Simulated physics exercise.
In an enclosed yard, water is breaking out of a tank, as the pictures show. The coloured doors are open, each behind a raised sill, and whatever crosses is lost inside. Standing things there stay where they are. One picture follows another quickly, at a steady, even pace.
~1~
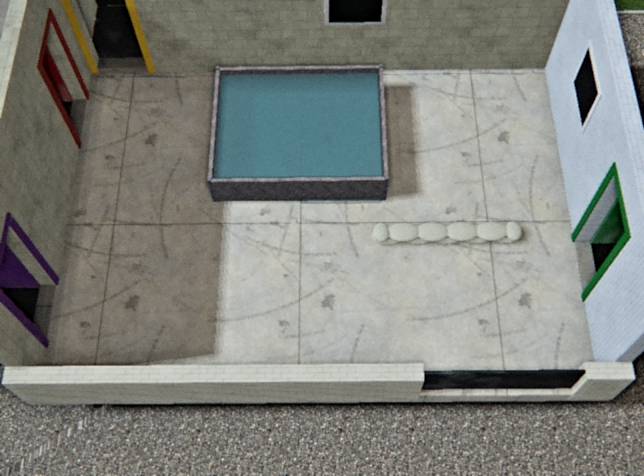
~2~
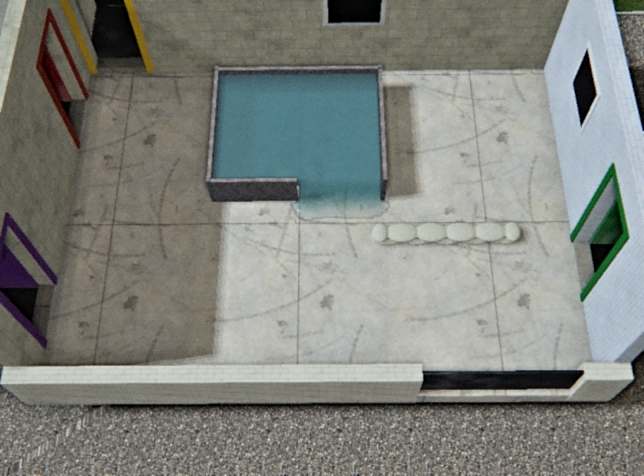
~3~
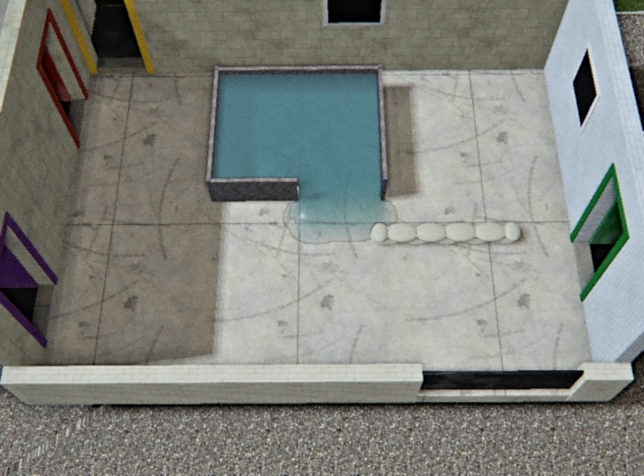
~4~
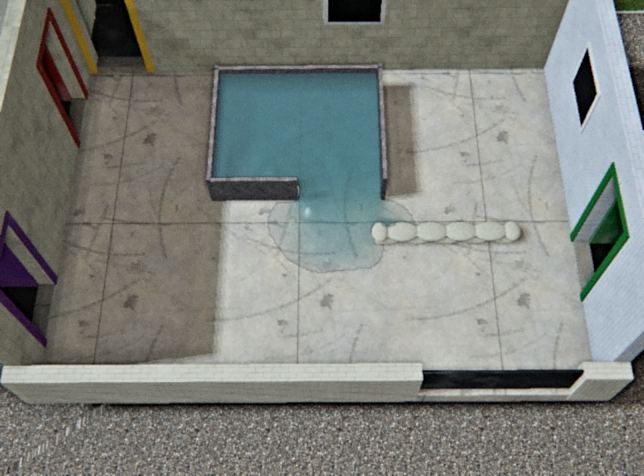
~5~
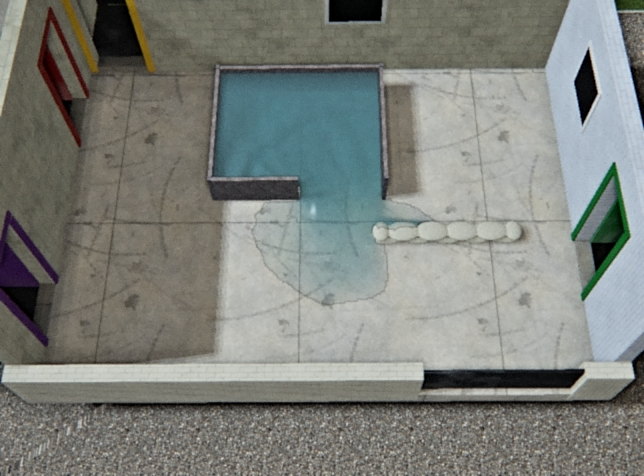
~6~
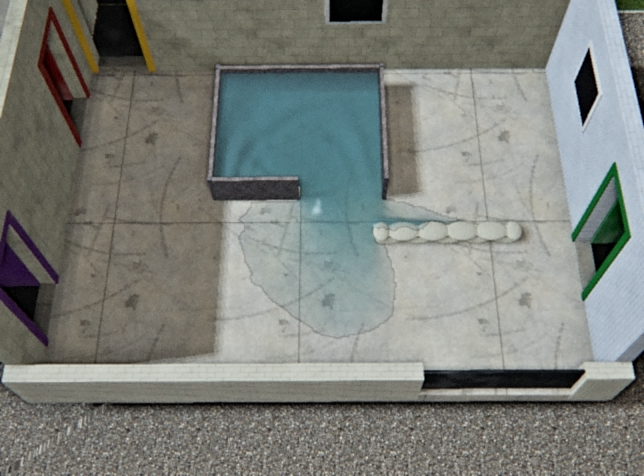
In a walled yard with coloured doorways, part of a tank's front wall opens at its right end, and water pours through the gap, spreading across the pale floor toward the viewer and along a row of white sacks.
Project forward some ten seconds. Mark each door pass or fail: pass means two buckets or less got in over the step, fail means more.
Purple door - fail, yellow door - pass, red door - pass, green door - fail.
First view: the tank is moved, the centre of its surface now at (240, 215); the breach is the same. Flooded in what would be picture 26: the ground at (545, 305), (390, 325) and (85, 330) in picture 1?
In order: Submerged, submerged, submerged.
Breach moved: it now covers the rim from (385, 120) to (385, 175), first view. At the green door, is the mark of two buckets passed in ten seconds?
Green door: Tops the limit.
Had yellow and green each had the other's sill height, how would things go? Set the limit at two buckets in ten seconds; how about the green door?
The green one stays under.
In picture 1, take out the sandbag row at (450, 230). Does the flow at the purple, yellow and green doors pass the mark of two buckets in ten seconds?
The purple one lets more in; the yellow one holds; the green one is over.
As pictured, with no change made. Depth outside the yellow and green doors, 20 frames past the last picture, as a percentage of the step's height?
The first is near 0 per cent, the second near 130 per cent.
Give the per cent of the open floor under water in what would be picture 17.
About 35 percent.
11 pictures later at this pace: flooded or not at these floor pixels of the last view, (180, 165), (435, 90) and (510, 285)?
Result, in that order: Not wetted / not wetted / not wetted.
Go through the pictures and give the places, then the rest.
In the first picture, the tank at (299, 124) is whole and still.
In the second picture, water pours out at (340, 191) and has run to (382, 207).
In the third picture, water pours out at (340, 193) and has run to (391, 223).
In the fourth picture, the front is at (316, 267), out from the gap at (340, 192).
In the fifth picture, the front is at (325, 299), out from the gap at (341, 192).
In the sixth picture, water pours out at (341, 192) and has run to (337, 332).
A moment on, water covers 25 % of the floor; the purple door not reached, the yellow door not reached, the red door not reached, the green door not reached.
Next, water covers 35 % of the floor; the purple door not reached, the yellow door not reached, the red door not reached, the green door not reached.
Then, water covers 55 % of the floor; the purple door wet at the sill, nothing in, the yellow door not reached, the red door not reached, the green door wet at the sill, nothing in.
Later, water covers 75 % of the floor; the purple door far over two buckets in, the yellow door not reached, the red door wet at the sill, nothing in, the green door over two buckets in.
In the end, water covers 95 % of the floor; the purple door far over two buckets in, the yellow door wet at the sill, nothing in, the red door wet at the sill, nothing in, the green door over two buckets in.
